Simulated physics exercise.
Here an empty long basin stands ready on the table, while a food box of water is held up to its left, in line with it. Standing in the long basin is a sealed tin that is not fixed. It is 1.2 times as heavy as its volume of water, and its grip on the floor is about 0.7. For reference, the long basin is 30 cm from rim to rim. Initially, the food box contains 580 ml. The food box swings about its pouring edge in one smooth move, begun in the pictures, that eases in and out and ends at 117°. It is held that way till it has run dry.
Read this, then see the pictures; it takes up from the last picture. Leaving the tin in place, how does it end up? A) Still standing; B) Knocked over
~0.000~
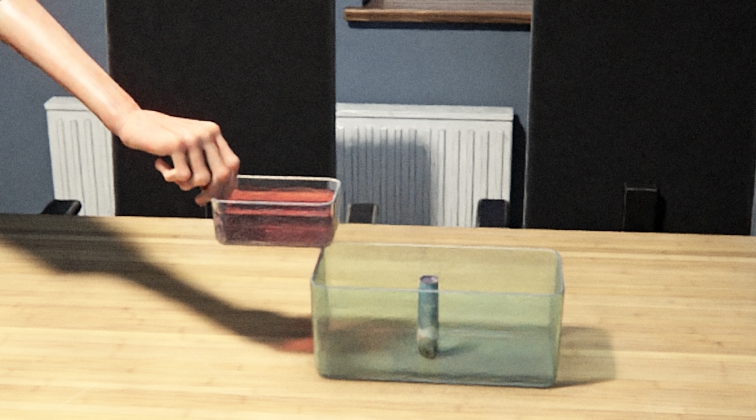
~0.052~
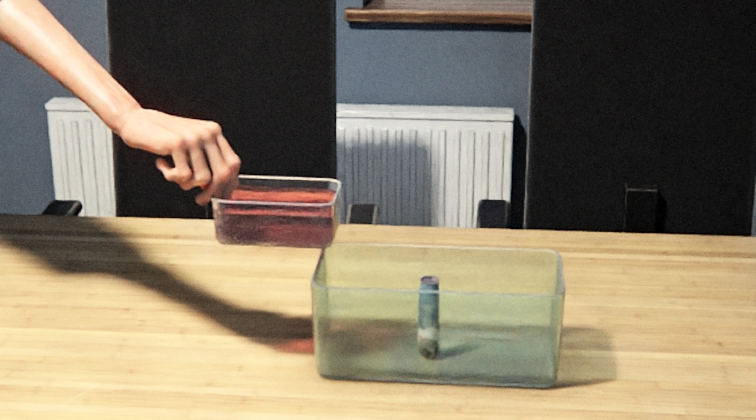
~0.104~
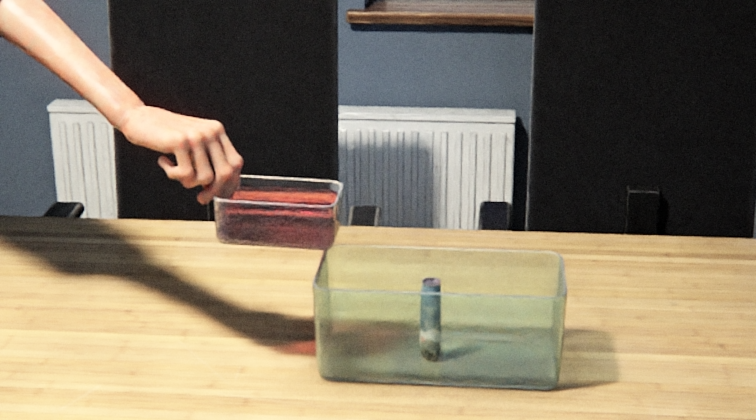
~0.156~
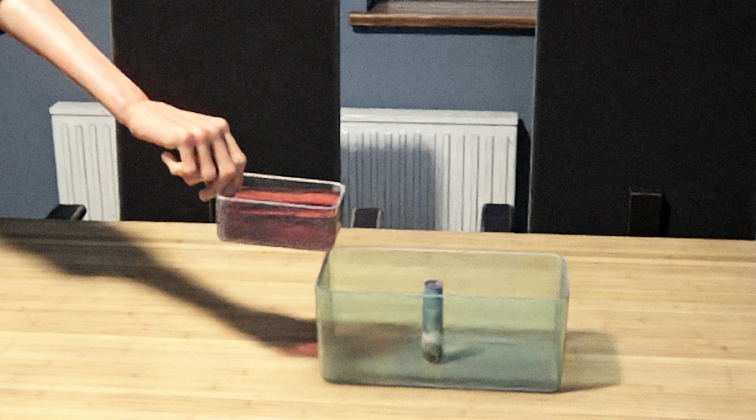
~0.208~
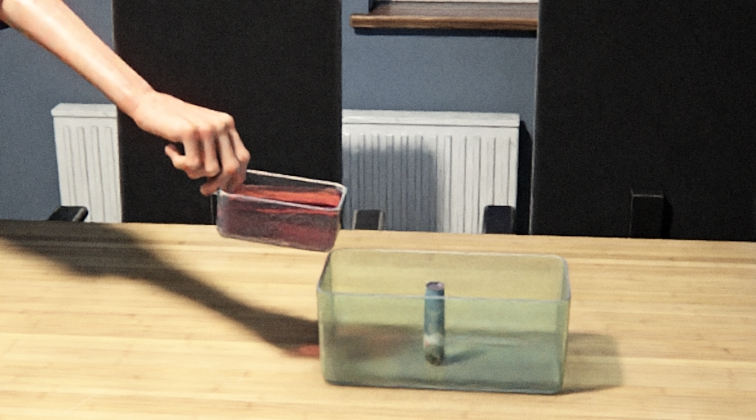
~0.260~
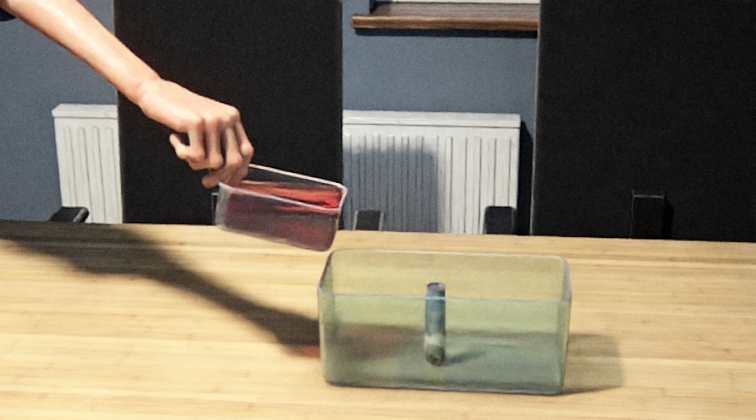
B.
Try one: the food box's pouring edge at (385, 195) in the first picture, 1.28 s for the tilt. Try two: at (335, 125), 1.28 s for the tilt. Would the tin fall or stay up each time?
In the first try it remains standing; in the second it remains standing.
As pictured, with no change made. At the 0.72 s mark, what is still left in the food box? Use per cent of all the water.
About 32 per cent.
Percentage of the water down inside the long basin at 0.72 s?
26 %, give or take.
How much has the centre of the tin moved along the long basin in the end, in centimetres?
Shift of tin centre: Approx. 6.5 cm.
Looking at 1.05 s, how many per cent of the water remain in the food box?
Roughly 3 per cent.
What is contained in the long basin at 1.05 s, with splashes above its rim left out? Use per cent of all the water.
Some 90 per cent.
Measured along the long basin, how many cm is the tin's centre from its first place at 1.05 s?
Roughly 5 cm.
By 0.72 s the tilt is 69° and 32 per cent is still to pour; the tin stands where it began.
By 1.05 s the tilt is 108° and 3 per cent is still to pour; the tin lies on its side.
By 1.40 s the tilt is 117° and 0 per cent is still to pour; the tin lies on its side.
By 1.78 s the tilt is 117° and 0 per cent is still to pour; the tin lies on its side.
At rest the tin lies on its side.
